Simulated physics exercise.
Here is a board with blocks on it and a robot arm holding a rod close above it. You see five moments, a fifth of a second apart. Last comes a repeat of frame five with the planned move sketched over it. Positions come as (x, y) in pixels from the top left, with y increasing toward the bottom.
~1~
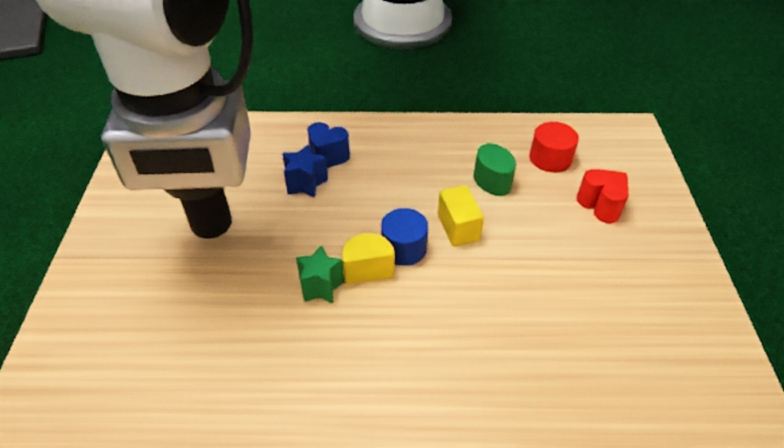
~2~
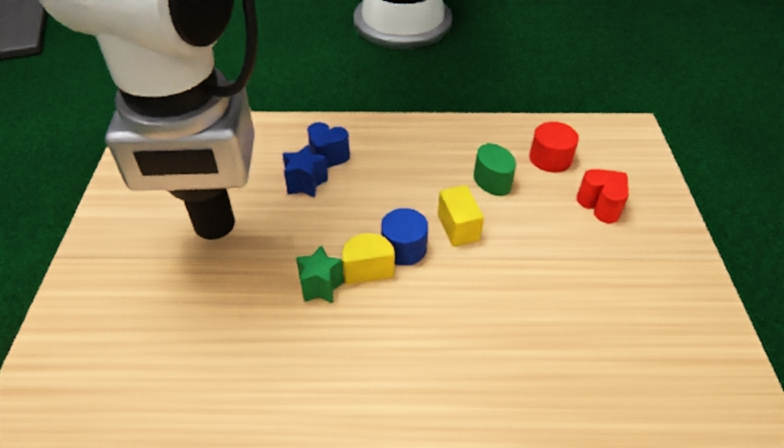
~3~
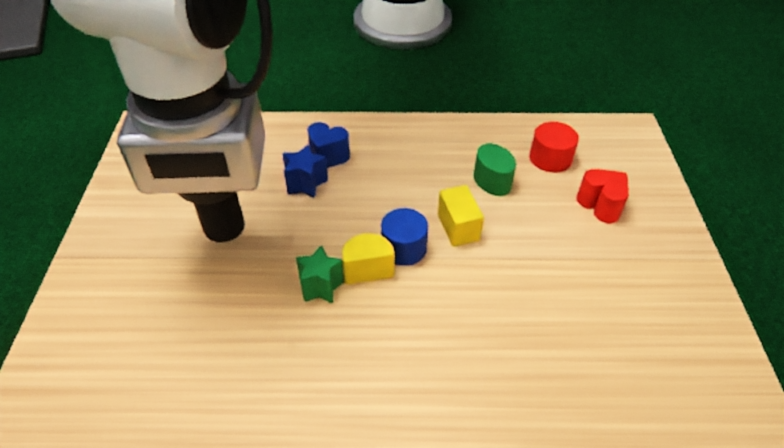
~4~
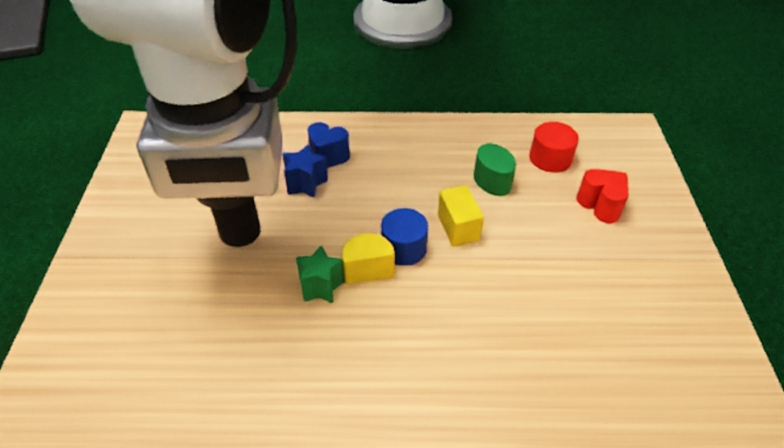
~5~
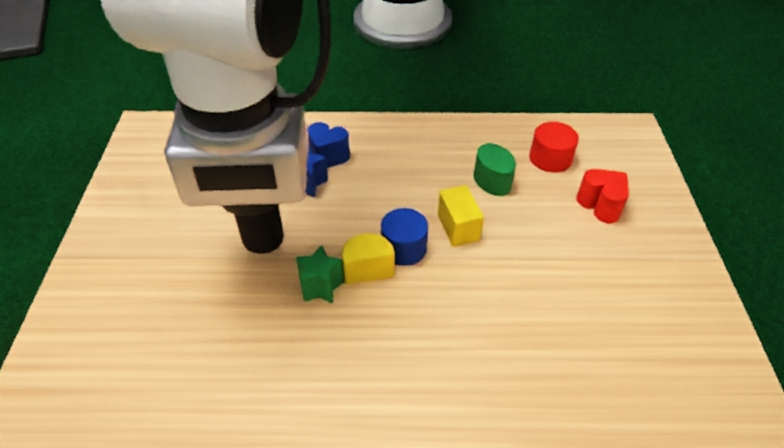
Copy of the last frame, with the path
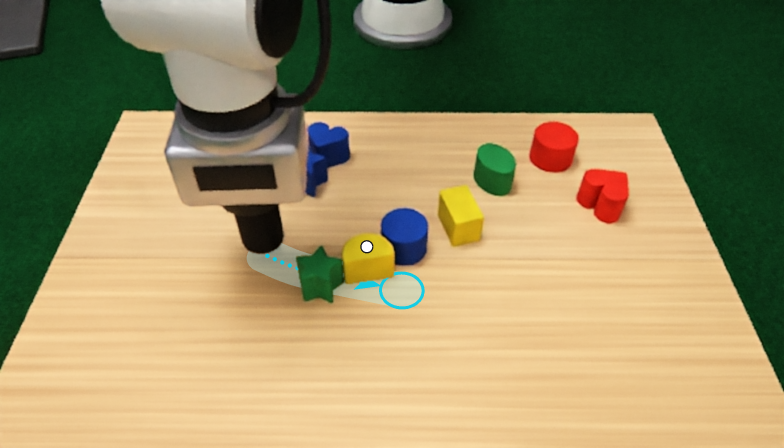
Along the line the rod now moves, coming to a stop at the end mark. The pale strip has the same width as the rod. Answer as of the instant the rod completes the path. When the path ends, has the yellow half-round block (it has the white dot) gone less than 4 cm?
No, I don't think so.
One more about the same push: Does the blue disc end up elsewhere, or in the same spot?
My prediction: It moves.
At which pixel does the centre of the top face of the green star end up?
Close to (361, 292).
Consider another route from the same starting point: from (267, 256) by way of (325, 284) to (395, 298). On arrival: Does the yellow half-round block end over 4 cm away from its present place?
Final answer: Yes.
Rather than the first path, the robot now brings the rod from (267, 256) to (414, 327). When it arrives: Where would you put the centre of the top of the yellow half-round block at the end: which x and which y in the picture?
The spot you're after is about (402, 257) in the image.
The drawn path runs from (267, 256) over (331, 276) to (402, 290); the dot is on the yellow half-round block.
The first path, step by step. One third of the way, rod at (306, 255); green star at (326, 272); yellow half-round block at (370, 249), turned 15° anticlockwise.
Two thirds of the way, rod at (354, 265); green star at (353, 289), turned 30° clockwise; yellow half-round block at (397, 252), turned 30° anticlockwise; blue disc at (416, 220).
At the end, rod at (402, 274); green star at (361, 292), turned 60° clockwise; yellow half-round block at (440, 251), turned 70° anticlockwise; blue disc at (419, 218); yellow oblong not moved.
